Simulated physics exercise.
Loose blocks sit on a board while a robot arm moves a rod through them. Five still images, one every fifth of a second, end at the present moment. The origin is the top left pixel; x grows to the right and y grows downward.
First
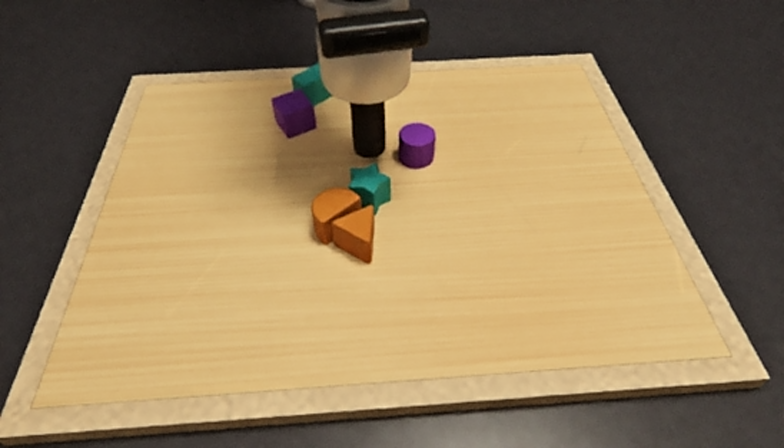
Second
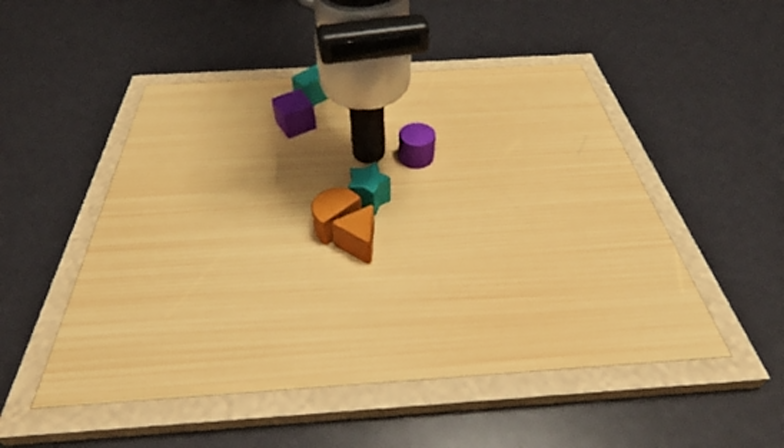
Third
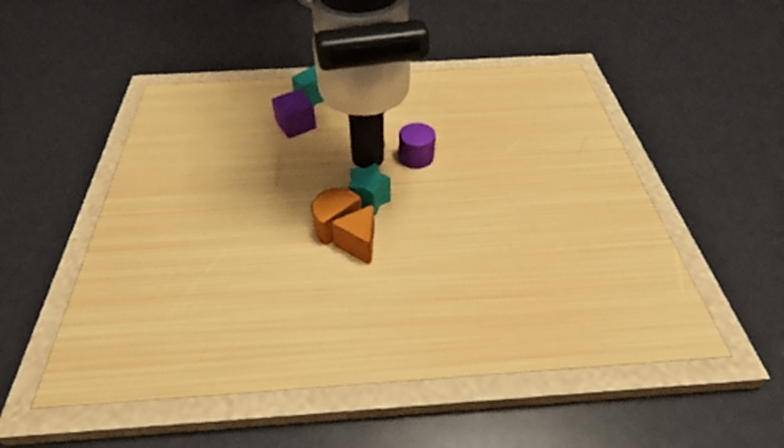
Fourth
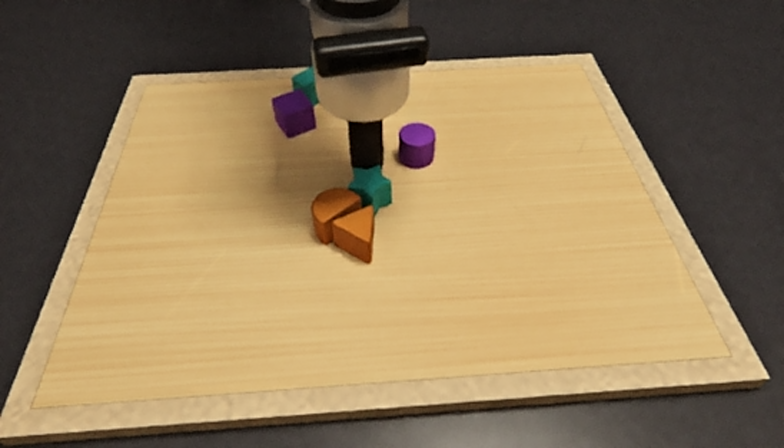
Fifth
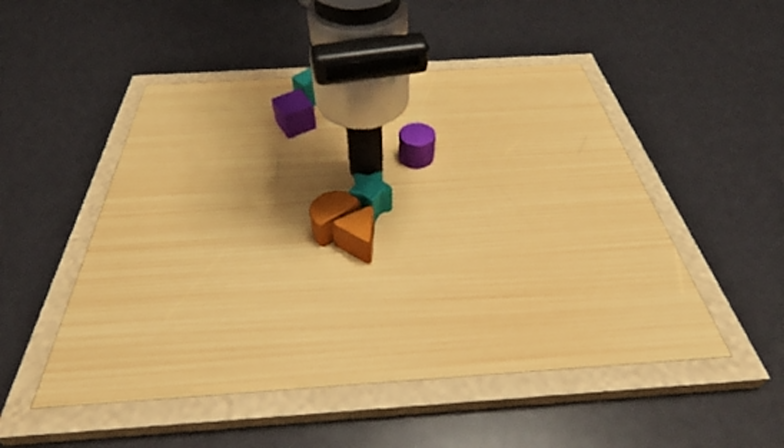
The clip opens on a wooden board with a teal star touching two orange blocks, a purple cylinder to the right, and purple and teal blocks behind. The robot arm's black rod moves slowly toward the viewer to the star, then nudges it slightly forward, and the rounded orange block shifts a little left.
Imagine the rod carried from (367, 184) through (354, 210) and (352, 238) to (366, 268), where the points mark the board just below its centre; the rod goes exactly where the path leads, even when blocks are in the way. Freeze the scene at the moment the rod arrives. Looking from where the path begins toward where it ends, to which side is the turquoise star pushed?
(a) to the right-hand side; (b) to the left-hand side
I choose b.
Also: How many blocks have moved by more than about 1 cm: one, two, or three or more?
There will be three or more blocks that move more than 1 cm.
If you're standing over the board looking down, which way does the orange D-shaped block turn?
Clockwise, looking down.
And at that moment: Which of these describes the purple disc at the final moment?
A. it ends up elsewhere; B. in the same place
It's B.
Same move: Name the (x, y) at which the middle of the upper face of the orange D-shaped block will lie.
It comes to (316, 240).
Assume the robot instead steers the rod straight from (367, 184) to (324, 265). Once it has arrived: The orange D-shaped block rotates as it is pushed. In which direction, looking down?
Seen from above, its turn is clockwise.
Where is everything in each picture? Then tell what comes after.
Rod's lower end (370, 149); orange D-shaped block (333, 202); orange triangular piece (358, 222); turquoise star (368, 177); purple disc (417, 133), in the first picture.
Rod (369, 154); blocks still, in the second picture.
Rod (368, 159); blocks still, in the third picture.
Rod (367, 165); blocks still, in the fourth picture.
Rod (367, 171); orange D-shaped block (331, 204); orange triangular piece (358, 222); turquoise star (370, 184); purple disc (417, 133), in the fifth picture.
What follows on the original path. One third of the way, rod (352, 197); orange D-shaped block (327, 214), turned 25° clockwise; orange triangular piece (358, 236); turquoise star (373, 206), turned 35° anticlockwise.
Two thirds of the way, rod (351, 226); orange D-shaped block (317, 235), turned 50° clockwise; orange triangular piece (360, 256); turquoise star (385, 221), turned 70° anticlockwise.
At the end, rod (365, 255); orange D-shaped block (316, 240), turned 70° clockwise; orange triangular piece (364, 275), turned 20° clockwise; turquoise star (395, 230), turned 115° anticlockwise; purple disc still.
